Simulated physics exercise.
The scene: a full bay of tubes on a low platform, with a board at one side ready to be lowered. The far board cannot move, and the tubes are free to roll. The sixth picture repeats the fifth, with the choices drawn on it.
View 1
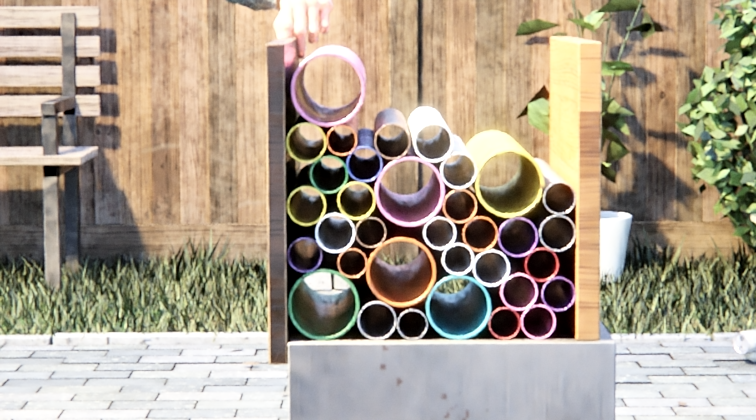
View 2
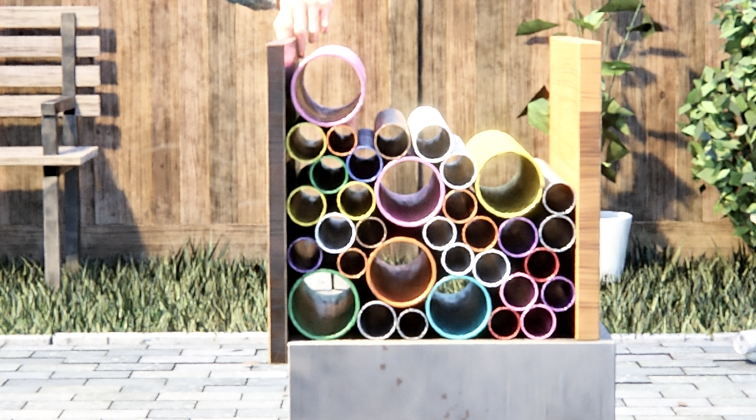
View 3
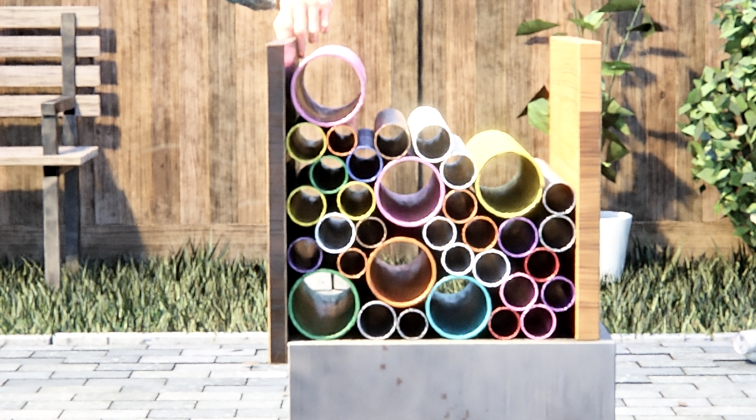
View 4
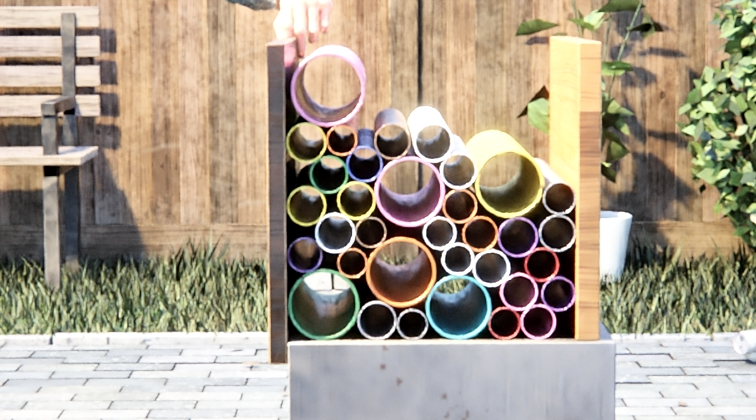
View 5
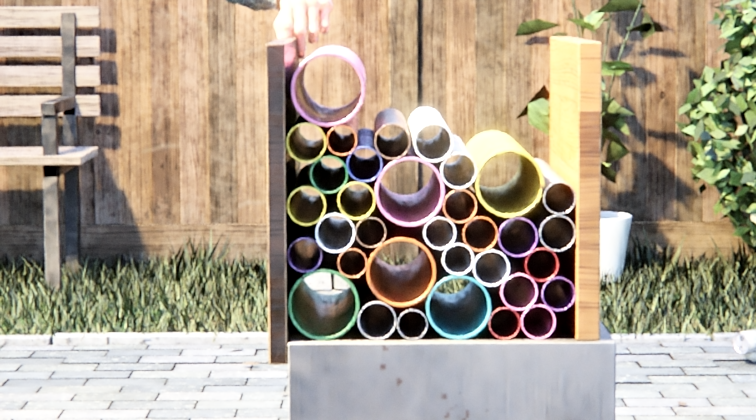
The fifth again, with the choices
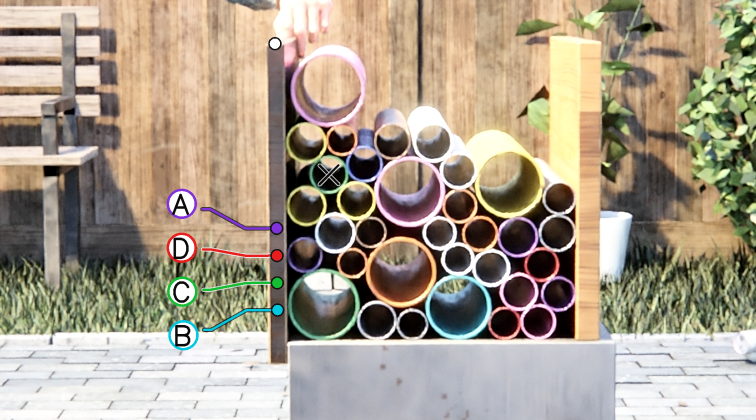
To begin with, colourful tubes of different sizes sit stacked between two upright boards on a low platform, in front of a wooden fence, while a hand at the top left touches the large pink tube. Through to the end, the hand stays there and nothing visibly moves.
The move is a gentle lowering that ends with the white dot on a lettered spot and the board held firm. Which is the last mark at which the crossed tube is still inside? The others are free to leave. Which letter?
A is the limit.
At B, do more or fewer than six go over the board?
More than six.
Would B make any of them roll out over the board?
Yes.
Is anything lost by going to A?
Yes, at A.
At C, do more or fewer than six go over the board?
More than six.
On the copy, A at (277, 229); B at (278, 310); C at (278, 283); D at (277, 256); the cross at (329, 175); the white dot at (275, 43).
On A. First, top of the board (286, 123).
Then, top of the board (287, 214).
Finally, top of the board (287, 228), two out over the board, the crossed one still inside.
By contrast, B lets the crossed one out; C lets the crossed one out; D lets the crossed one out.
